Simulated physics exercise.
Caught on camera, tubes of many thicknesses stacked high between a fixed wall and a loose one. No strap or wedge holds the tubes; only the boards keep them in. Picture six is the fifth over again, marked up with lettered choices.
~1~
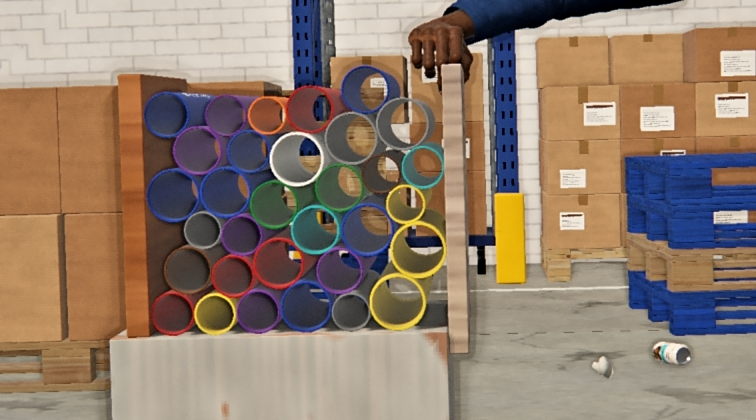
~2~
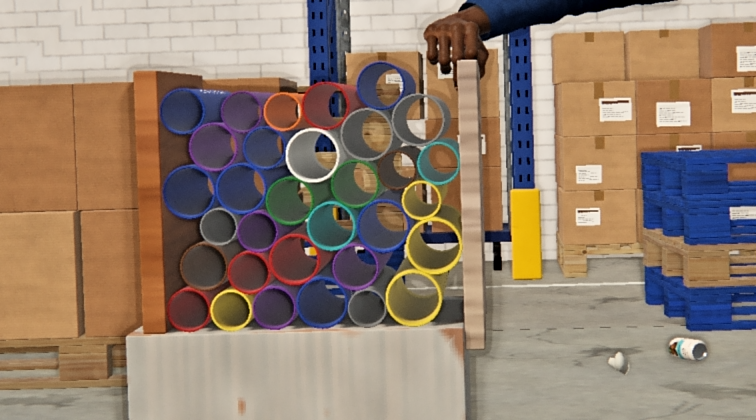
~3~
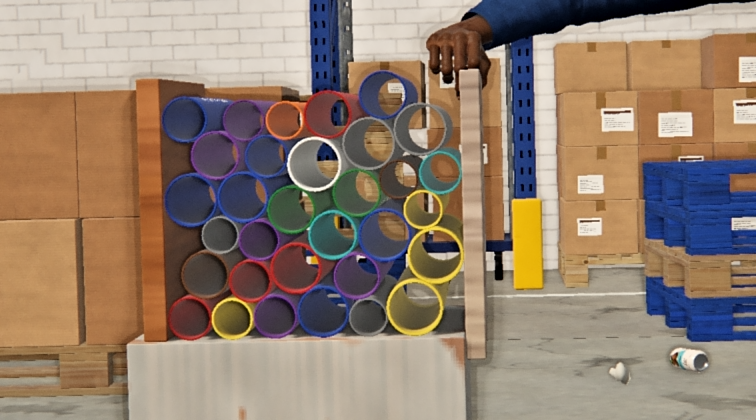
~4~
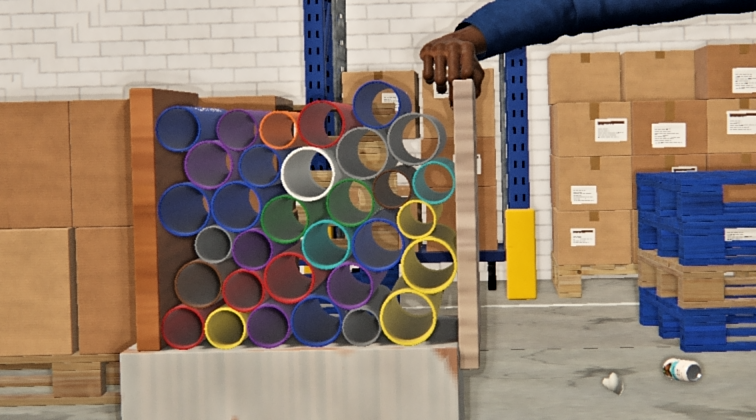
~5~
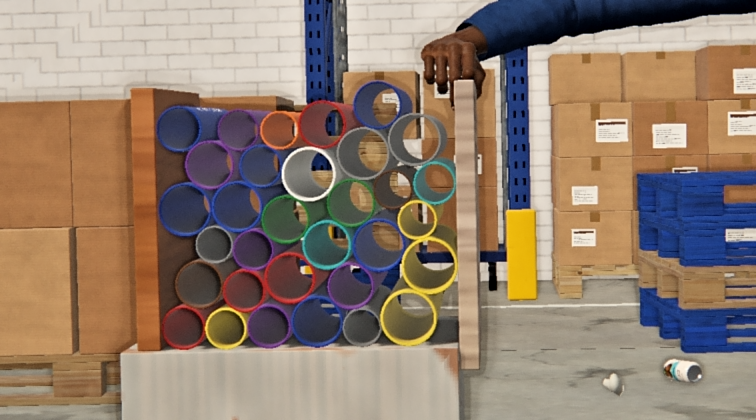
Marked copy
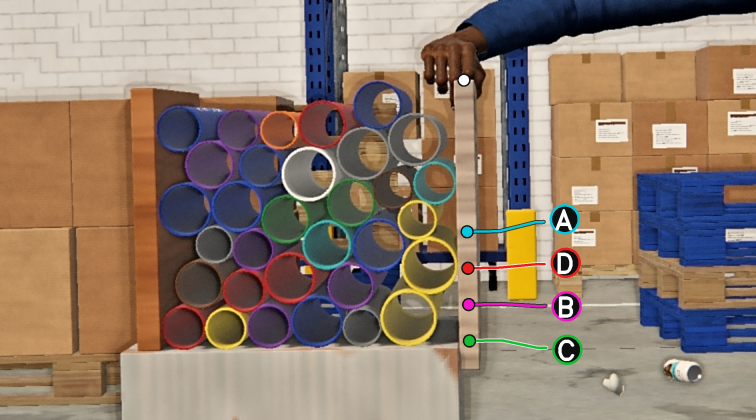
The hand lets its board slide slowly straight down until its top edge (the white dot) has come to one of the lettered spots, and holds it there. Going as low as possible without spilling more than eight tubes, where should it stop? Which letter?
Stop at D.
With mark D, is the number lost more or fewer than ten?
At D, fewer than ten.
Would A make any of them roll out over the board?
Yes, at A.
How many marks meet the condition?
The number is two.
On the marked copy, A at (467, 232); B at (469, 305); C at (469, 341); D at (468, 268); the white dot at (464, 80).
Following D. Soon after the start, top of the board (456, 175).
Later, top of the board (458, 268).
In the end, top of the board (458, 268), seven out over the board.
As for the rest, A three out over the board; B more than eight out over the board; C more than eight out over the board.
